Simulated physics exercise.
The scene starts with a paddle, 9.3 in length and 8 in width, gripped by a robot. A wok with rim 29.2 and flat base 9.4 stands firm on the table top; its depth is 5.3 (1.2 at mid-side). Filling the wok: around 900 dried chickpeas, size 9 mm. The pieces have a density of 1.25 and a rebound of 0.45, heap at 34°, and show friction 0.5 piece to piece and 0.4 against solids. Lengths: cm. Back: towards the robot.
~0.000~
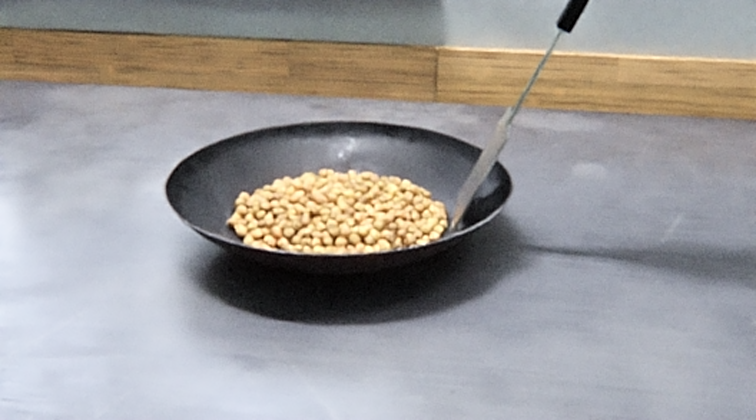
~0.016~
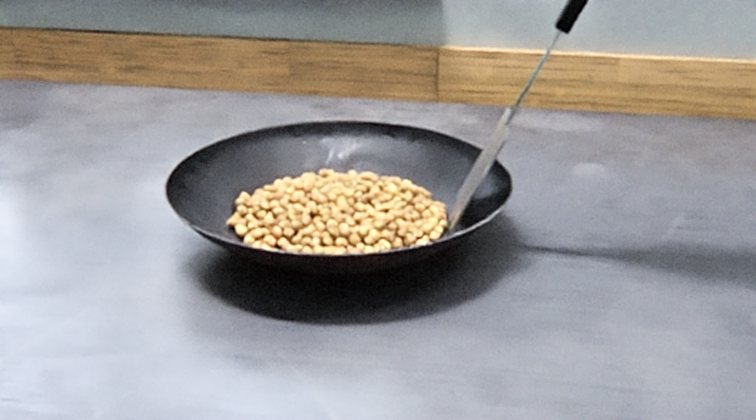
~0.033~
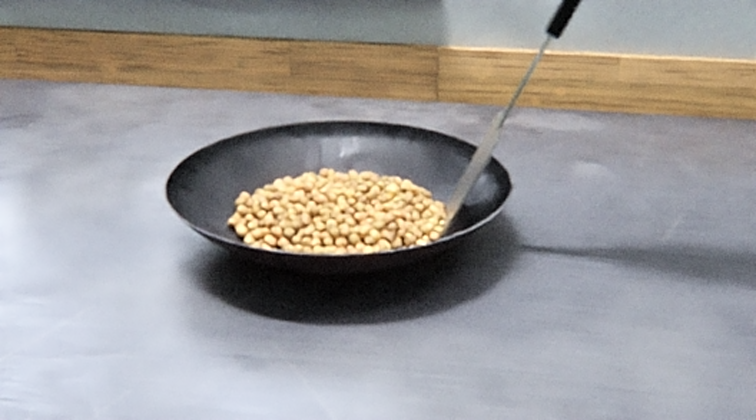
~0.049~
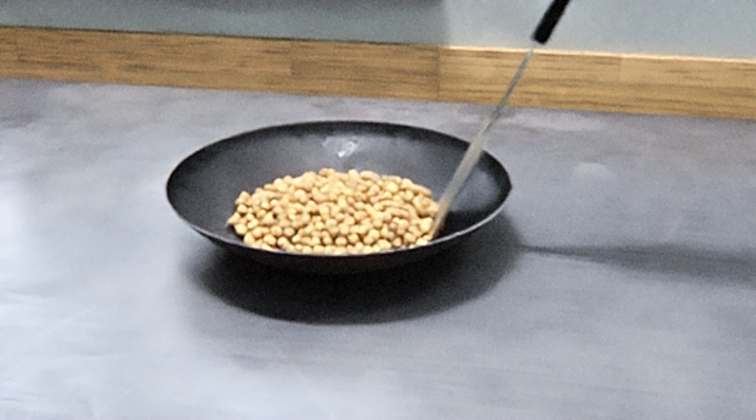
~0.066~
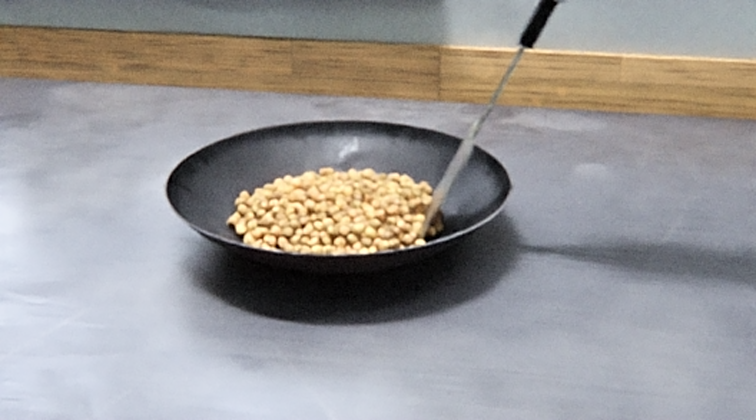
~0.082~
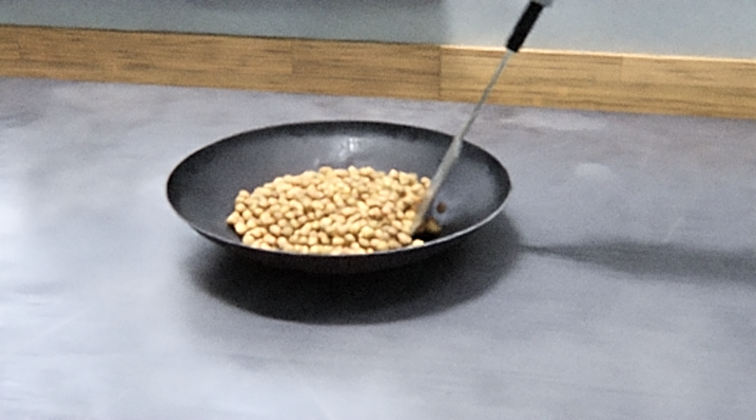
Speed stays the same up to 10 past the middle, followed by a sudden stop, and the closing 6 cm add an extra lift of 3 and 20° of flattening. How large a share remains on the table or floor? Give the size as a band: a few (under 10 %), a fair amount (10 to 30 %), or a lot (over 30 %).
A fair amount, between 10 and 30 %.
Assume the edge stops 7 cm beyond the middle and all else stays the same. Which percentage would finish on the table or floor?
Result: Approx. 0 %.
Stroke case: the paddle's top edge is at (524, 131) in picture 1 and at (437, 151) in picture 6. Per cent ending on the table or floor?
It works out to about 35 %, more or less.
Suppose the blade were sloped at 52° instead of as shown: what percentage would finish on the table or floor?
15 %.
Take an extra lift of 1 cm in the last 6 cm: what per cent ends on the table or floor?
I'd say close to 15 per cent.
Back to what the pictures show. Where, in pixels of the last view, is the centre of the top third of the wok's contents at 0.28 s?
It is centred close to (243, 177).
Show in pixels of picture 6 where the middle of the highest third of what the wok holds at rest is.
Approximately at pixel (240, 189).
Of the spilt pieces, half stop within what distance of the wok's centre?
About 22 cm.
After 0.18 s, sloping 65°, highest piece 7 above the table; 900 in the wok.
After 0.28 s, sloping 59°, highest piece 6 above the table; 900 in the wok.
After 0.53 s, sloping 45°, highest piece 7 above the table; 762 in the wok, 133 on the table or floor, 5 on the blade or in flight.
After 1.58 s, sloping 45°, highest piece 6 above the table; 760 in the wok, 140 on the table or floor.
In the end, 760 in the wok, 140 on the table or floor. That is 16 % on the table or floor.
